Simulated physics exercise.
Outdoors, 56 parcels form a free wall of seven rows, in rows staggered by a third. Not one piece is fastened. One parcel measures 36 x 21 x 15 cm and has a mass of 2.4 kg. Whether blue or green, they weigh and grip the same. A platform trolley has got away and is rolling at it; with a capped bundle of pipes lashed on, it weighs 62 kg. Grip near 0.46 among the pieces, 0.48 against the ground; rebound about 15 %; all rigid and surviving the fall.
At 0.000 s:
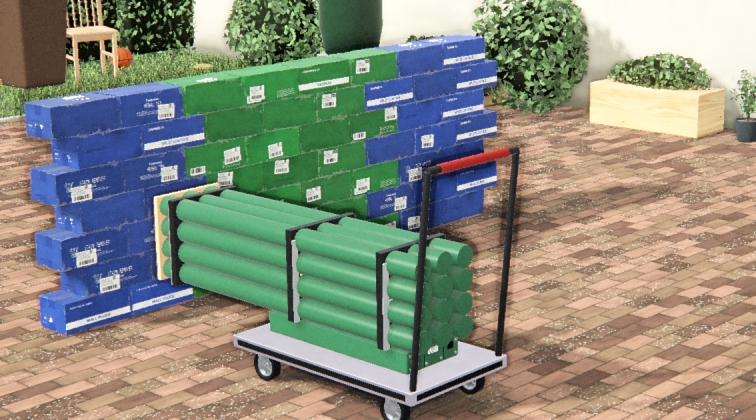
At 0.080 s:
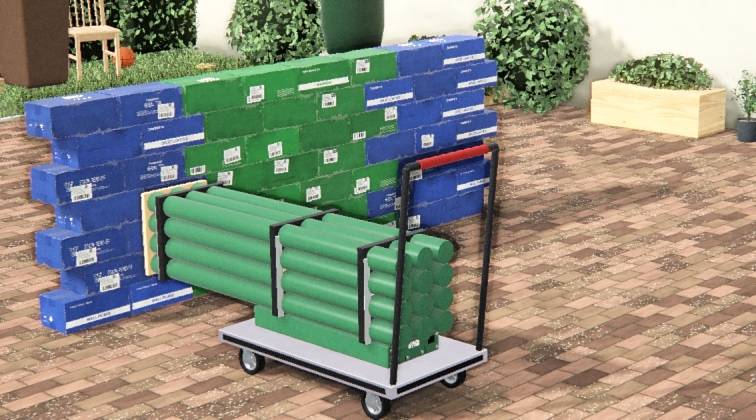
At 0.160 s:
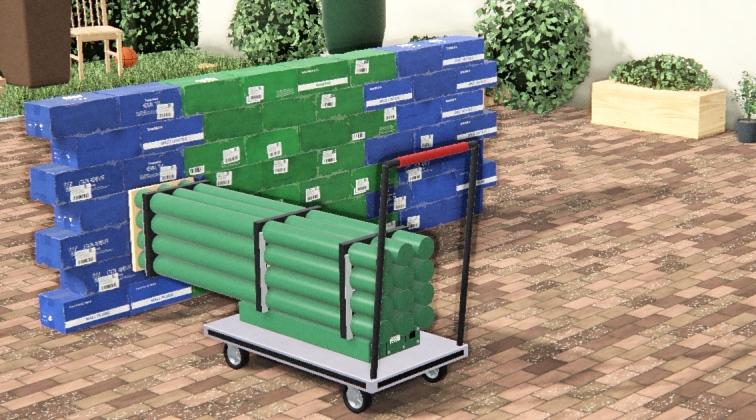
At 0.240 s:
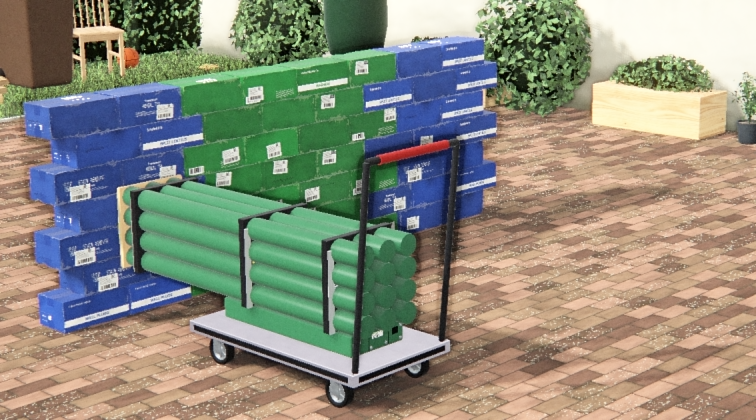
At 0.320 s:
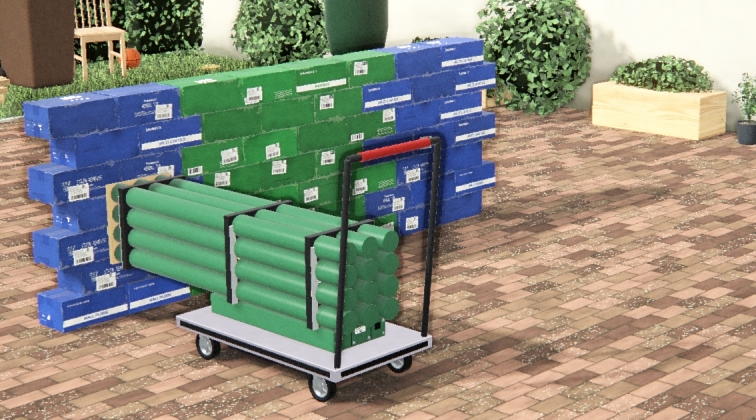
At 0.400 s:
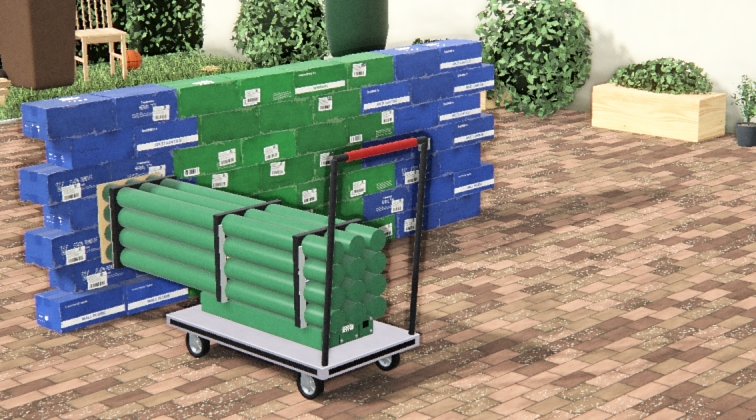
A trolley loaded with green pipes rolls left into a blue and green parcel wall, shifting some parcels slightly.
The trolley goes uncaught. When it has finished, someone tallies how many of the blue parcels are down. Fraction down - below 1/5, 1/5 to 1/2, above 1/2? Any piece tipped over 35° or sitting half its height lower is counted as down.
1/5 to 1/2.
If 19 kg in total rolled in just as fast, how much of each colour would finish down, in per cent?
Blue 0, green 0 per cent.
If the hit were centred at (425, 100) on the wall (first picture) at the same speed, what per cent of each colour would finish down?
Blue 40, green 20 per cent.
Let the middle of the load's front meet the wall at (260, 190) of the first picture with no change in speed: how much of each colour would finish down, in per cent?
That would leave blue at 0 % and green at 0 %.
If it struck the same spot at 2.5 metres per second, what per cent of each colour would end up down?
Share down, in per cent: Blue 40, green 40.
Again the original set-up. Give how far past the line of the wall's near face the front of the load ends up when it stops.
Rest position: Approx. 15 centimetres beyond.
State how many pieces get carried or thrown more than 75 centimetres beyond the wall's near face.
About 12 of them.
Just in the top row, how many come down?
A total of 5.
After 1.04 s, load 13 cm past the wall's line, stopped; none of the 31 blue parcels down (0 of 56 in all colours); top blue parcel 12° from how it stood.
After 1.56 s, load 13 cm past the wall's line, stopped; 13 of the 31 blue parcels down (22 of 56 in all colours); top blue parcel 41° from how it stood, 20 cm lower.
After 1.92 s, load 13 cm past the wall's line, stopped; 13 of the 31 blue parcels down (22 of 56 in all colours); top blue parcel on its side.
In the end (2.9 s), load 13 cm past the wall's line, stopped; 13 of the 31 blue parcels down (22 of 56 in all colours); top blue parcel upside down; top green parcel unmoved. That is 42 per cent. From the last view, middles, top blue parcel near (53, 203), top green parcel near (358, 71).
